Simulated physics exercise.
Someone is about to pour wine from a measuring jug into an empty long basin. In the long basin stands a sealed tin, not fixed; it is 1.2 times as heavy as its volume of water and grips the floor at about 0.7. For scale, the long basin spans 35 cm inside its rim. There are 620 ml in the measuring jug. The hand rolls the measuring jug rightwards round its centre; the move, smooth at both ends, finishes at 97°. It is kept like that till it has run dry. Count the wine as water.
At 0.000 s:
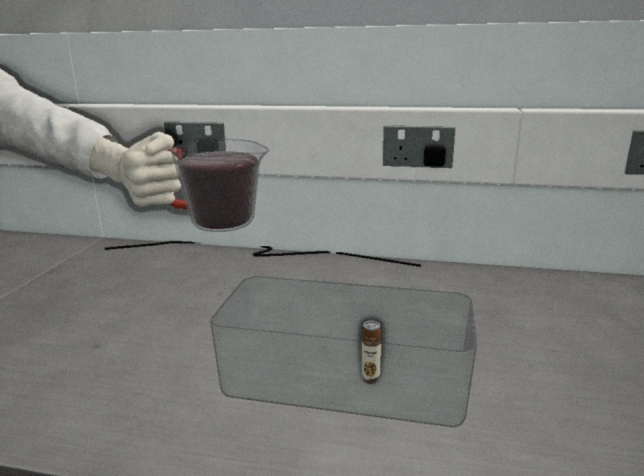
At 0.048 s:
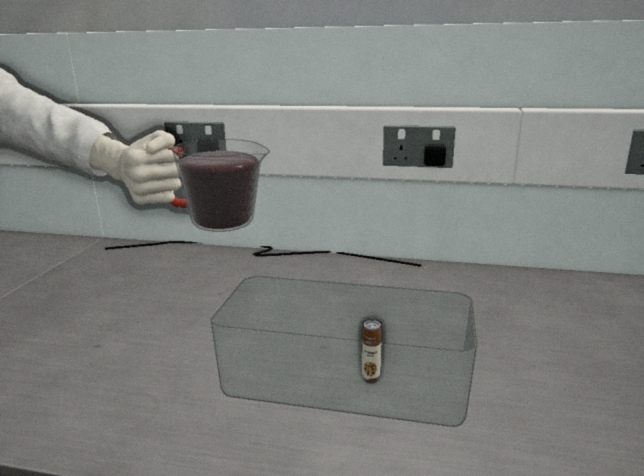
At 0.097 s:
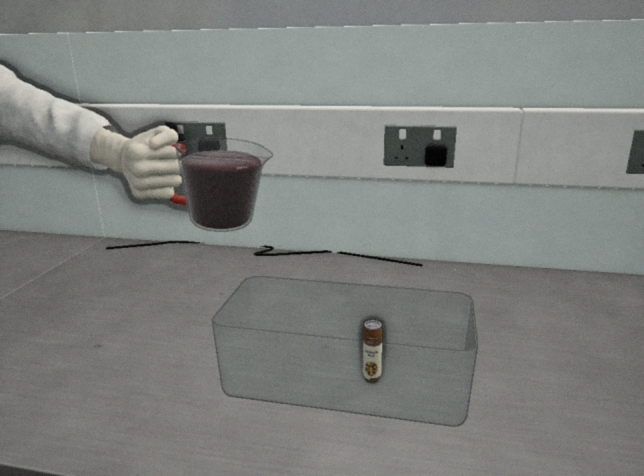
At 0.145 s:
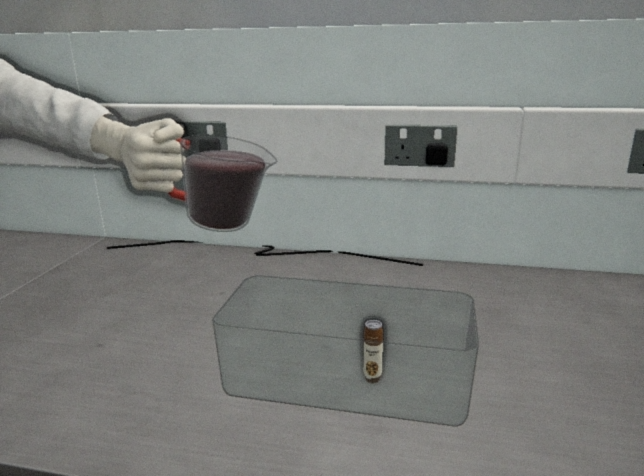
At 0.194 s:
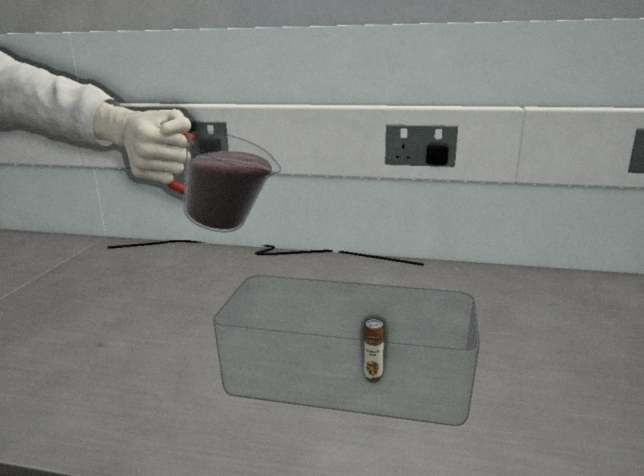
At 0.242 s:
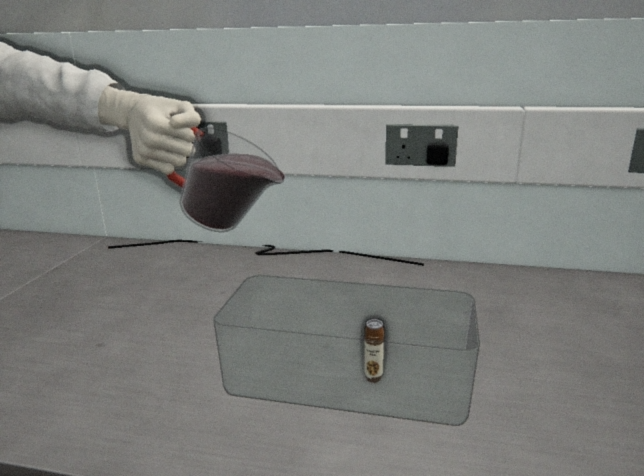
In this clip, a pale gloved hand holds a clear measuring jug of dark red liquid above a grey counter, left of a long transparent basin and a small brown tin, then steadily tilts the jug rightwards.
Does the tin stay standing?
It stays up.
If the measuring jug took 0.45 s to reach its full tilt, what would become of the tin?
The tin keeps standing.
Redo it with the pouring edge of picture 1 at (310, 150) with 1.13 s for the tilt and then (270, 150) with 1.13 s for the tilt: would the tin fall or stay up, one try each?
First it goes over; then it remains upright.
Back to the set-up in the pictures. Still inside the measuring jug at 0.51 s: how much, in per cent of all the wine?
Some 50 per cent.
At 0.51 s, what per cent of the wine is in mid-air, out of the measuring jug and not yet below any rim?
Near 34 in a hundred.
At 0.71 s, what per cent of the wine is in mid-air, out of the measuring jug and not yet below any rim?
Near 18 in a hundred.
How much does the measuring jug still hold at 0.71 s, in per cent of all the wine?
Near 12 in a hundred.
By 0.51 s the tilt is 88° and 50 per cent is still to pour; the tin stands where it began.
By 0.71 s the tilt is 97° and 11 per cent is still to pour; the tin stands where it began.
By 0.92 s the tilt is 97° and 1 per cent is still to pour; the tin stands where it began.
By 1.14 s the tilt is 97° and 0 per cent is still to pour; the tin stands where it began.
At rest the tin stands where it began.
